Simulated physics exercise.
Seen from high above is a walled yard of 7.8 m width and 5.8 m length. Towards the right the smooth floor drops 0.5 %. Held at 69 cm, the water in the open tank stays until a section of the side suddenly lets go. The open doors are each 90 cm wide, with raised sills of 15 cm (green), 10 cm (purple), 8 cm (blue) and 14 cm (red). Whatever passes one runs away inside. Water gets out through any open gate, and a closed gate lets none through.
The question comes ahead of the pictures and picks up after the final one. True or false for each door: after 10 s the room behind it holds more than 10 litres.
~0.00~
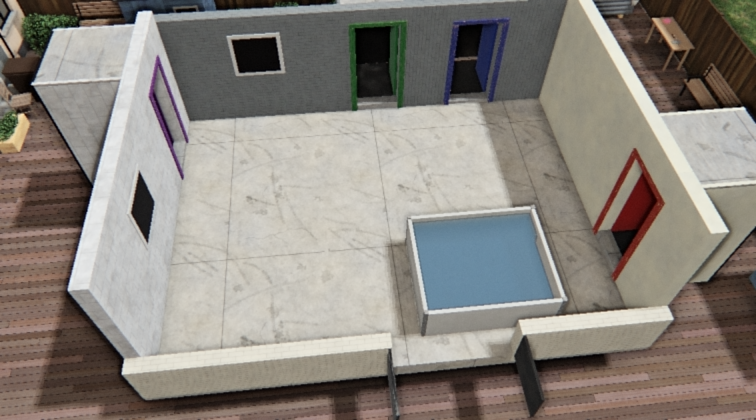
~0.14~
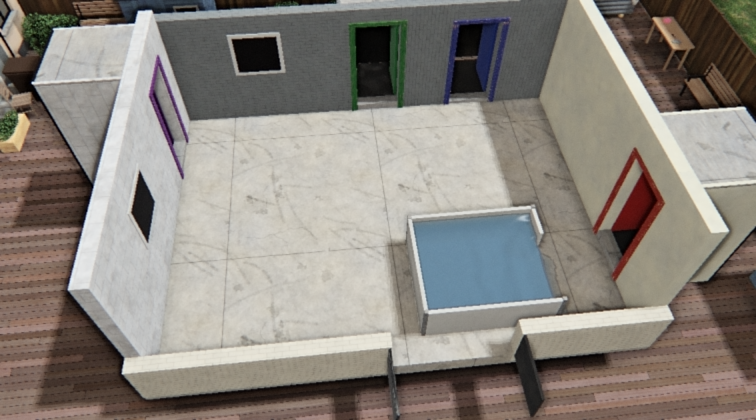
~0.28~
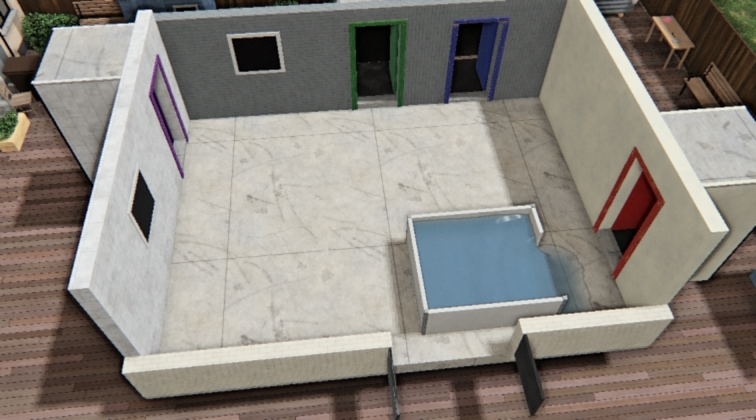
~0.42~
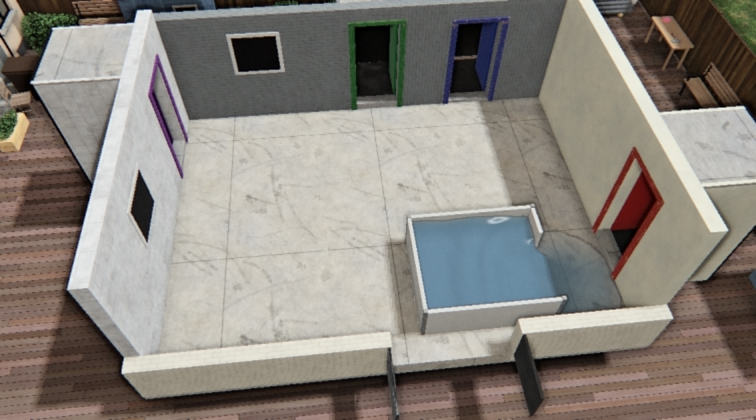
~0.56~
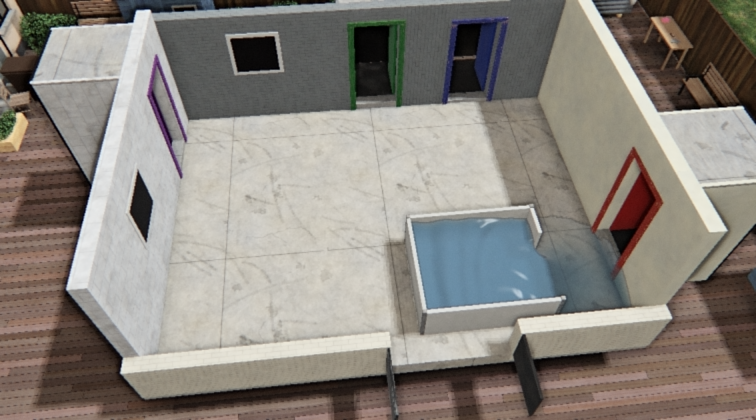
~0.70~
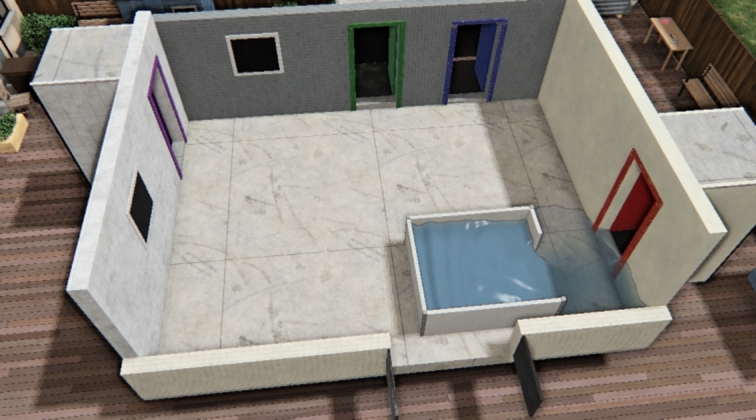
Green door: False; purple door: False; blue door: True; red door: True.
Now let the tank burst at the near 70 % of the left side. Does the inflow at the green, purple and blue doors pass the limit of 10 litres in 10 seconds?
Then it goes green fine, purple too high, blue fine.
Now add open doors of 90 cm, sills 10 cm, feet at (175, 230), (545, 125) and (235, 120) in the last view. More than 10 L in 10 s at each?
First doorway falls short, second gets there, third falls short.
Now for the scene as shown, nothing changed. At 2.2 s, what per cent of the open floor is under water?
Around 20 per cent.
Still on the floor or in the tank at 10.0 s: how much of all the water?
About 74 per cent.
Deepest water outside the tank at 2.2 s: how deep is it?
Around 46 centimetres deep.
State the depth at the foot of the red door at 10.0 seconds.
Some 9.0 cm.
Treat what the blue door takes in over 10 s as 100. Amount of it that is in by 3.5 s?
By that time, around 15 per cent.
After 1.4 s water covers 10 % of the floor and is deepest (57 cm) near (617, 300); green door not reached, purple door not reached, blue door not reached, red door 38 cm at the sill, 82 L in.
After 2.2 s water covers 20 % of the floor and is deepest (46 cm) near (628, 329); green door not reached, purple door not reached, blue door not reached, red door 35 cm at the sill, 210 L in.
After 3.5 s water covers 35 % of the floor and is deepest (26 cm) near (573, 324); green door not reached, purple door not reached, blue door 18 cm at the sill, 17 L in, red door 24 cm at the sill, 322 L in.
After 6.0 s water covers 50 % of the floor and is deepest (18 cm) near (618, 330); green door 7 cm at the sill, 0 L in, purple door not reached, blue door 14 cm at the sill, 88 L in, red door 15 cm at the sill, 366 L in.
After 10.0 s water covers 85 % of the floor and is deepest (11 cm) near (535, 121); green door 5 cm at the sill, 0 L in, purple door 7 cm at the sill, 0 L in, blue door 9 cm at the sill, 110 L in, red door 9 cm at the sill, 368 L in.
